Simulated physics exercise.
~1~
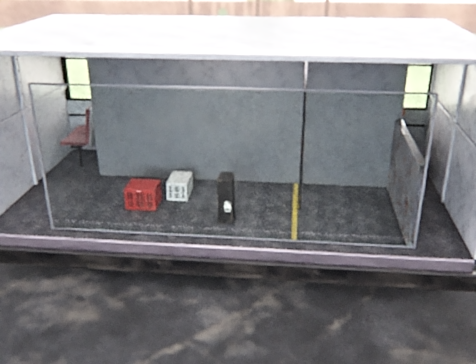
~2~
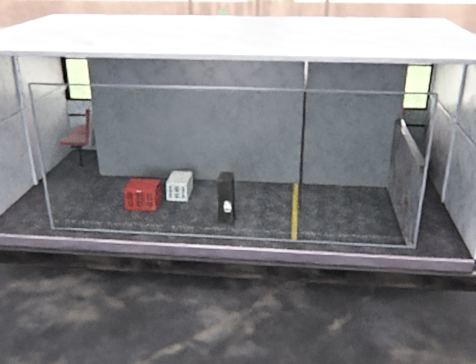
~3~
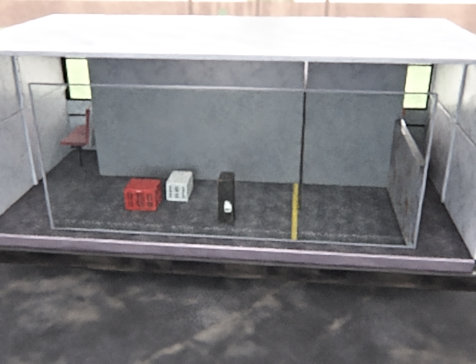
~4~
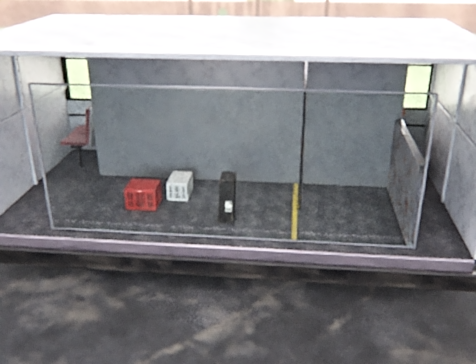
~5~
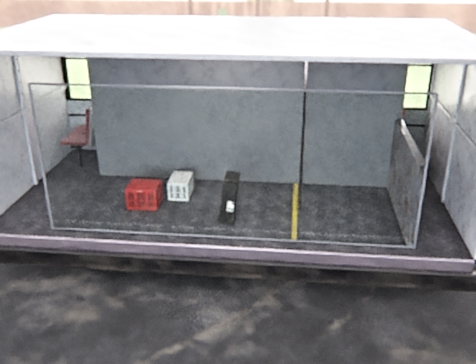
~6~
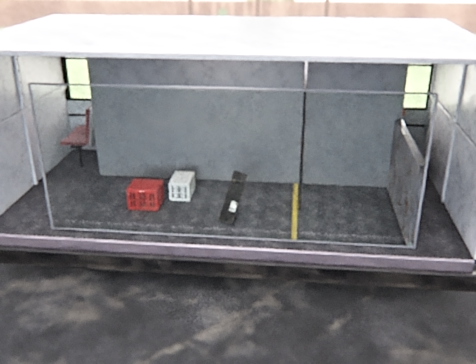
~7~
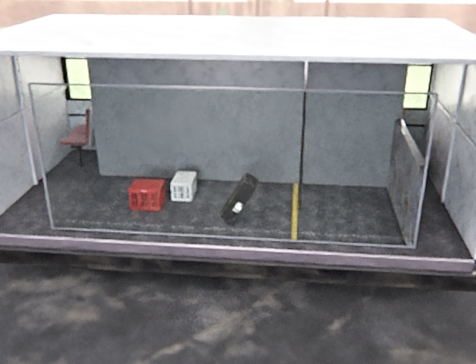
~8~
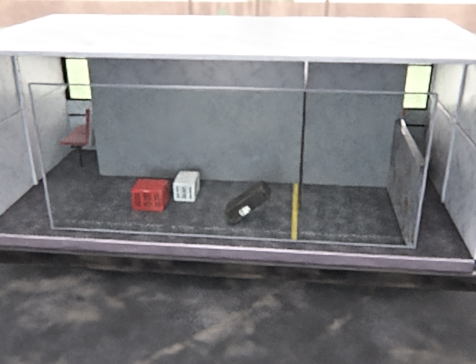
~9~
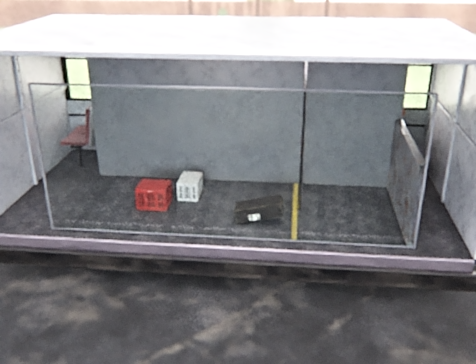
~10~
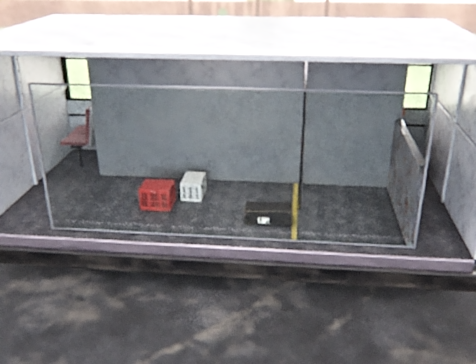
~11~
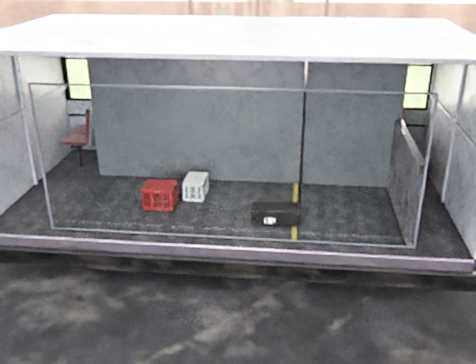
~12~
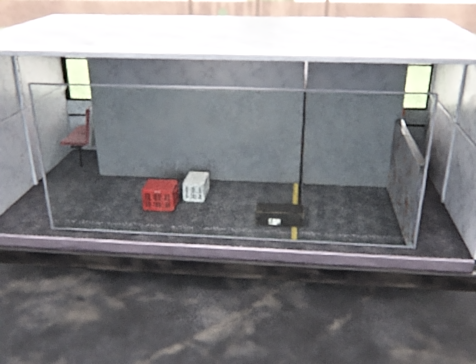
Black tall box tipping over to the right and sliding to rest just short of a yellow line, two crates shifting slightly right.
